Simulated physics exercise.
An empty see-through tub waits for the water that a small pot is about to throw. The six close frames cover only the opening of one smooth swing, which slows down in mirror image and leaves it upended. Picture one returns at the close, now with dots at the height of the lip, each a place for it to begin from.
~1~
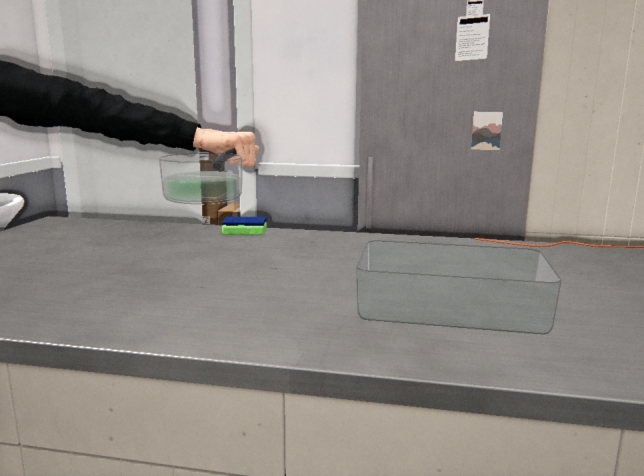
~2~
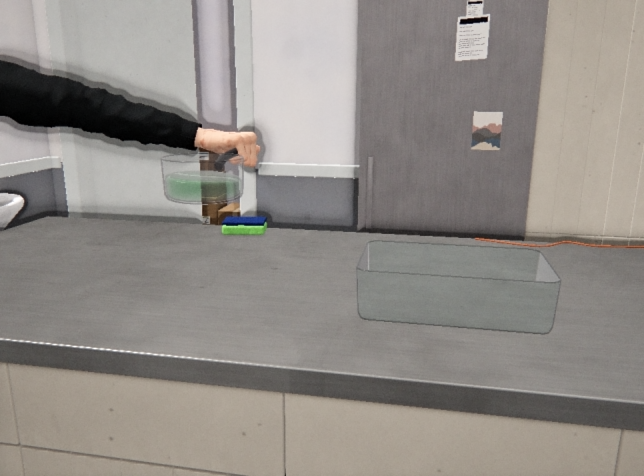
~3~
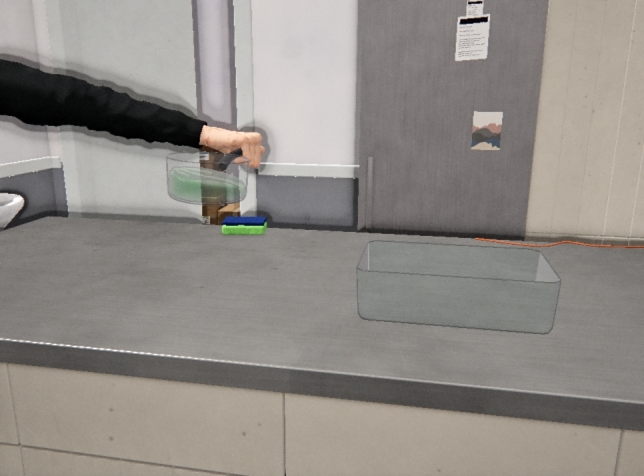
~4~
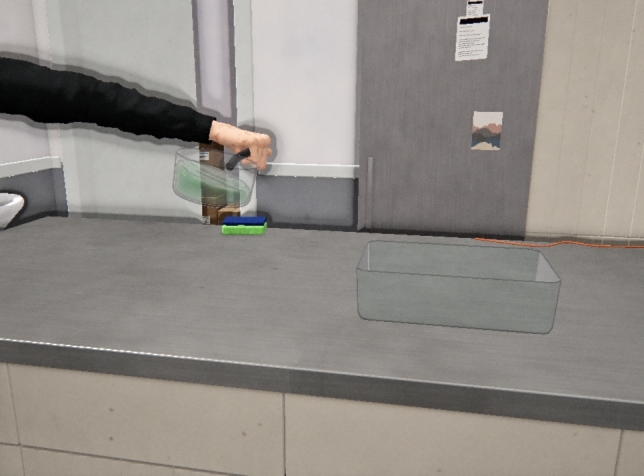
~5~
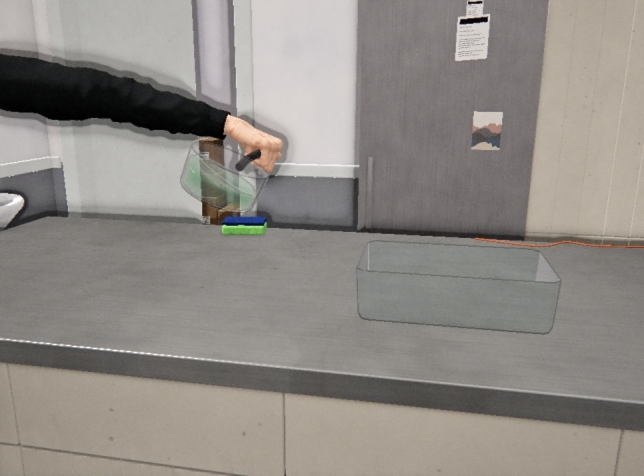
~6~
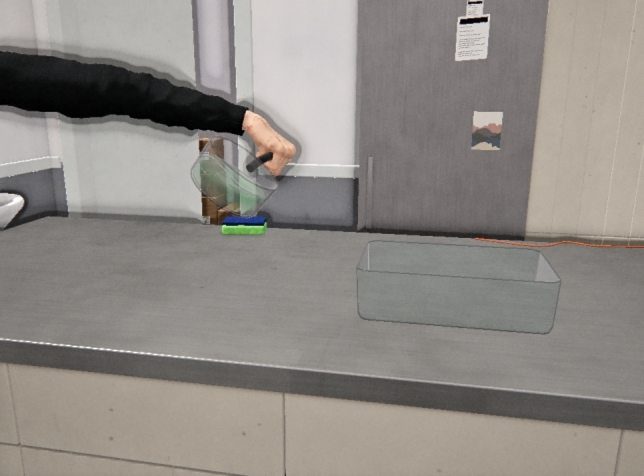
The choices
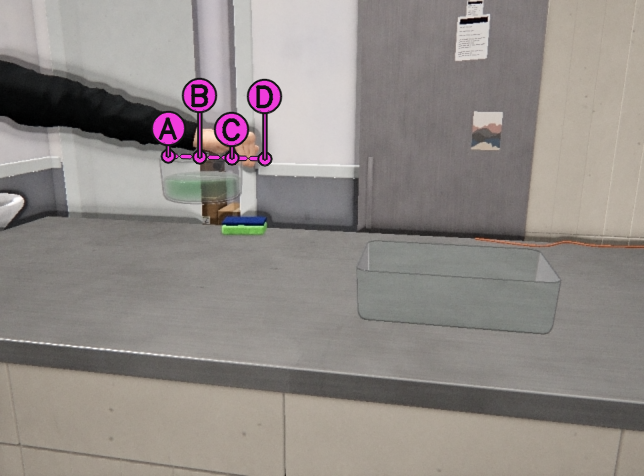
At the start, a black-sleeved arm reaches in from the left, holding a small clear pot of greenish liquid upright above a gray counter, with an empty see-through tub to the right. The hand then shifts slightly right and tilts the pot, slowly at first and then more steeply.
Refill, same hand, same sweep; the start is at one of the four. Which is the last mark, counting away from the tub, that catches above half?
Dot D just does it.
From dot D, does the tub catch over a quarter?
Yes, clearly.
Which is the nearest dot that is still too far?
C it is.
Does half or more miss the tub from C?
Yes, that goes wrong.
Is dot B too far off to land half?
Yes, that goes wrong.
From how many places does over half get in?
One of the four.
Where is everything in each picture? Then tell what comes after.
Upright, lip at (238, 158); tub from (357, 317) to (552, 333); nothing has left yet.
Upright, lip at (240, 158); nothing has left yet.
Tipped about 4°, lip at (246, 161); nothing has left yet.
Tipped about 12°, lip at (255, 167); nothing has left yet.
Tipped about 24°, lip at (266, 177); nothing has left yet.
Tipped about 39°, lip at (276, 188); nothing has left yet.
On the marked copy, A at (168, 156); B at (199, 157); C at (231, 157); D at (264, 158).
With A, about 0 % lands in the tub, 100 % falls short.
With B, about 0 % lands in the tub, 98 % falls short.
With C, about 9 % lands in the tub, 87 % falls short and 4 % goes beside or beyond.
With D, about 85 % lands in the tub, 6 % falls short and 9 % goes beside or beyond.
